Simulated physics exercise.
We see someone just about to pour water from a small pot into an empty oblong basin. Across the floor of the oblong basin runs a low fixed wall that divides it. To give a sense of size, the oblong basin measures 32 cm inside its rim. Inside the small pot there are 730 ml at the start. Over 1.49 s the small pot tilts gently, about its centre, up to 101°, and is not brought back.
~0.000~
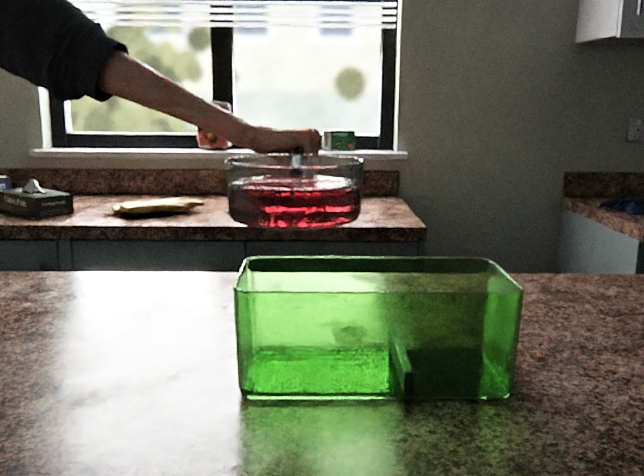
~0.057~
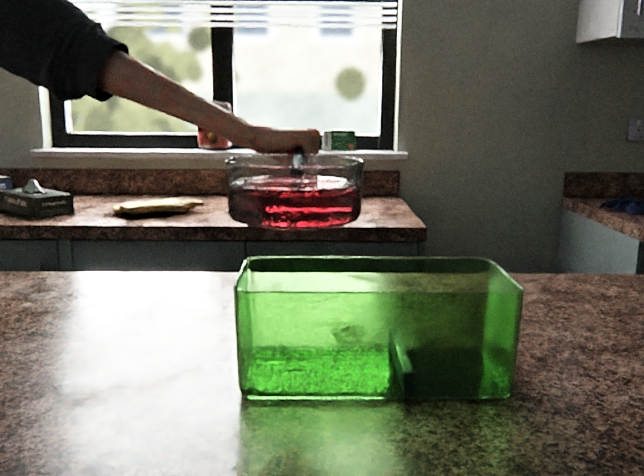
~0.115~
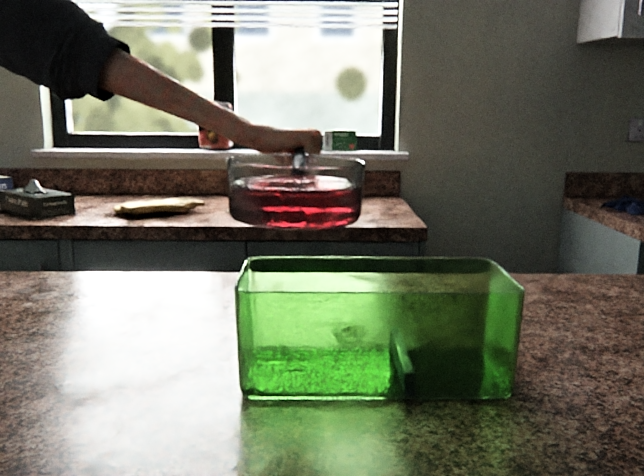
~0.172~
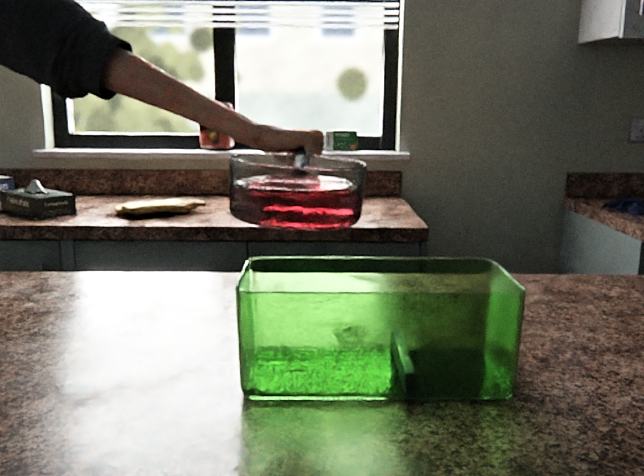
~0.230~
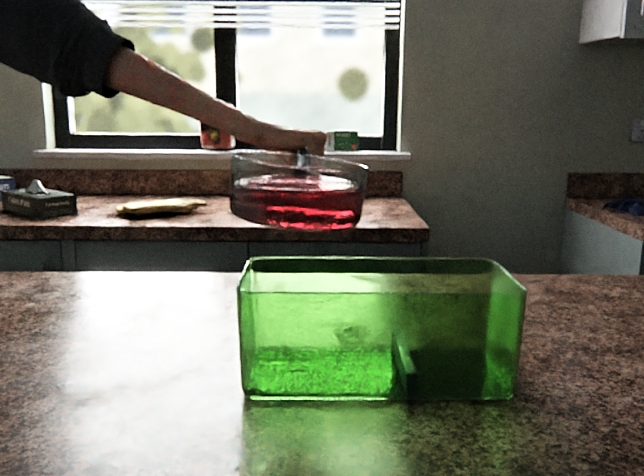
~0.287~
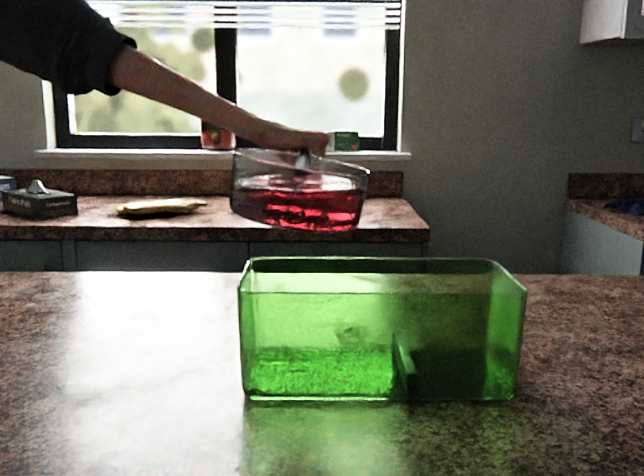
A hand slowly tilts a clear bowl of red liquid rightward behind a green basin.
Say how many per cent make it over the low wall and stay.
About 48 per cent makes it over and stays.
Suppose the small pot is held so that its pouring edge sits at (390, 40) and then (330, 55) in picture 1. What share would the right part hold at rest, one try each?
Try 1: Approx. 75 %; try 2: Approx. 45 %.
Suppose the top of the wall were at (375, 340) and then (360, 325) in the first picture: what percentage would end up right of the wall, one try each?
Try 1: 75 %; try 2: 85 %.
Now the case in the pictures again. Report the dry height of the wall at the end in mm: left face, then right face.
Noted: Left near 16 mm, right near 8 mm.
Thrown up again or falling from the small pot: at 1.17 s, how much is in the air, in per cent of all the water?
6 per cent or so.
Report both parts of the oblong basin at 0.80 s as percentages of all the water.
Left roughly 5 per cent, right roughly 6.
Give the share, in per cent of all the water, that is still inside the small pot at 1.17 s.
About 14 percent.
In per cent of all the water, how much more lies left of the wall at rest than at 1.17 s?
Some 20 per cent.
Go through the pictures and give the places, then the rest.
It leans 0°; its right rim is at (362, 162); the water meets the walls at (231, 182) and (359, 183); the oblong basin's rim runs from (240, 274) to (506, 275); the wall's top is at (401, 348), in the first frame.
It leans 0°; its right rim is at (363, 163); the water meets the walls at (231, 182) and (359, 183), in the second frame.
It leans 1°; its right rim is at (364, 164); the water meets the walls at (232, 182) and (360, 184), in the third frame.
It leans 3°; its right rim is at (366, 167); the water meets the walls at (233, 182) and (361, 185), in the fourth frame.
It leans 6°; its right rim is at (367, 170); the water meets the walls at (235, 182) and (363, 186), in the fifth frame.
It leans 9°; its right rim is at (369, 174); the water meets the walls at (235, 182) and (363, 185), in the sixth frame.
By 0.80 s the tilt is 56° and 66 per cent is still to pour, 5 is left of the wall and 6 right of it.
By 1.17 s the tilt is 90° and 14 per cent is still to pour, 32 is left of the wall and 48 right of it.
By 1.56 s the tilt is 101° and 1 per cent is still to pour, 51 is left of the wall and 48 right of it.
By 1.99 s the tilt is 101° and 0 per cent is still to pour, 51 is left of the wall and 48 right of it.
At rest 51 per cent lies left of the wall, 48 right of it and 0 outside.
